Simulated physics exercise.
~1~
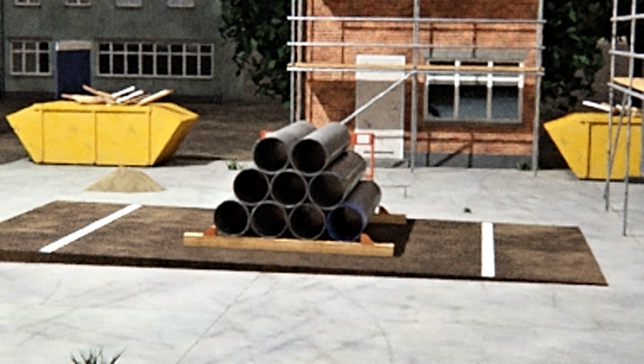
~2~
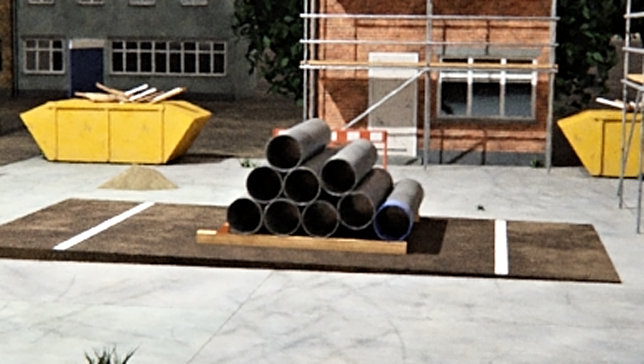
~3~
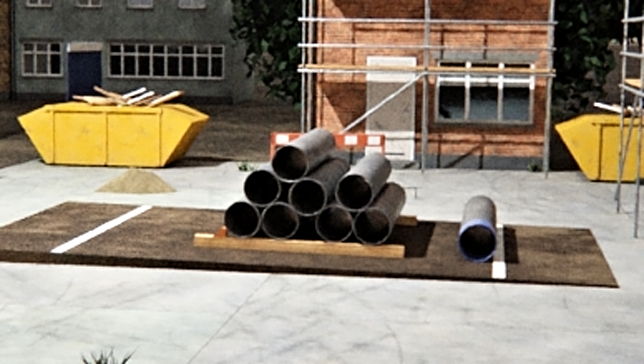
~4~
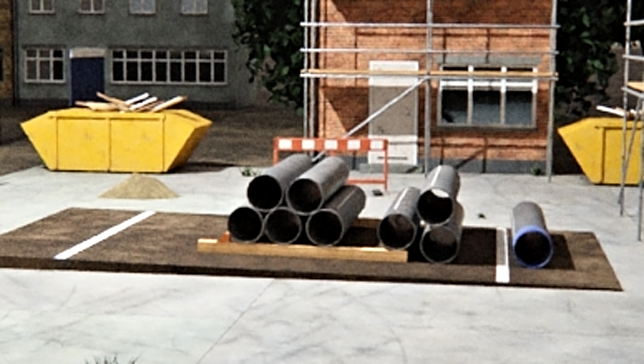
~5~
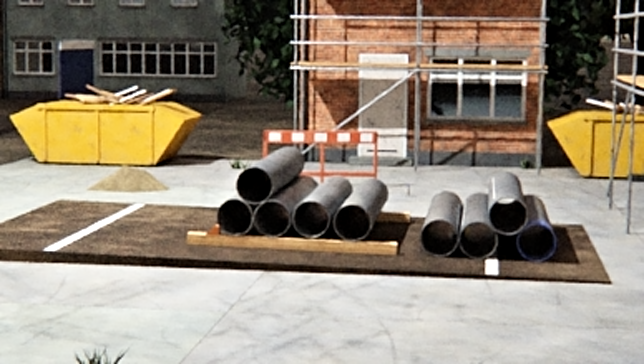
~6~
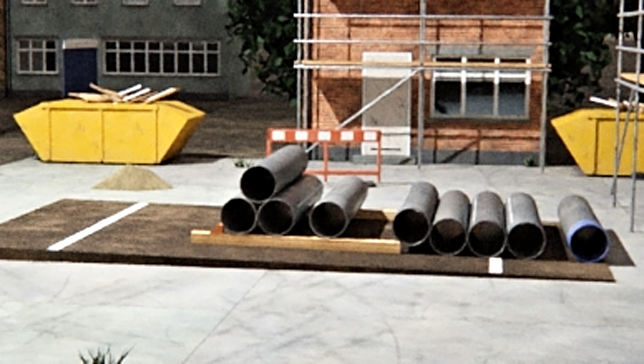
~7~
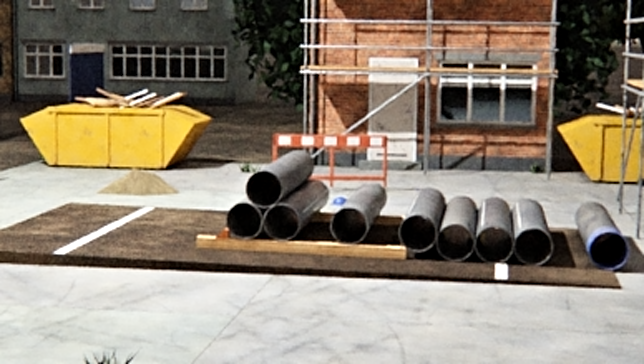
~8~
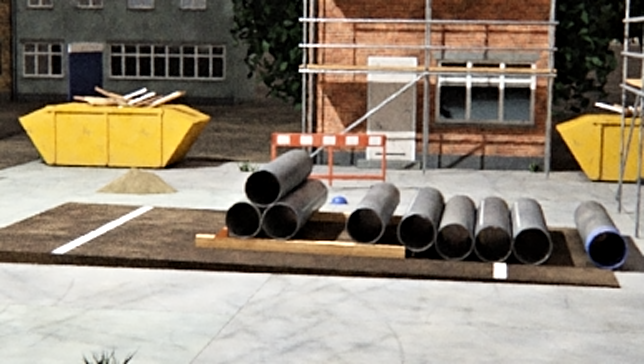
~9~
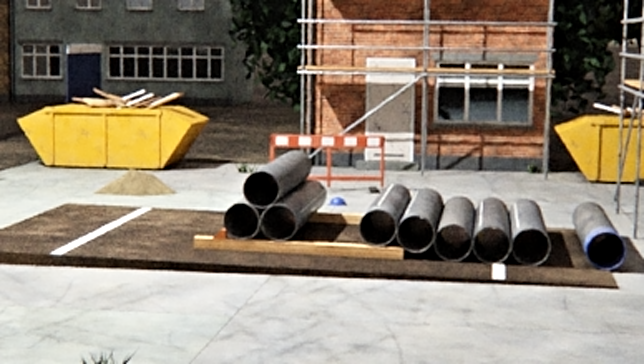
A stack of dark pipes collapses rightward, and the blue one rolls past the white line.
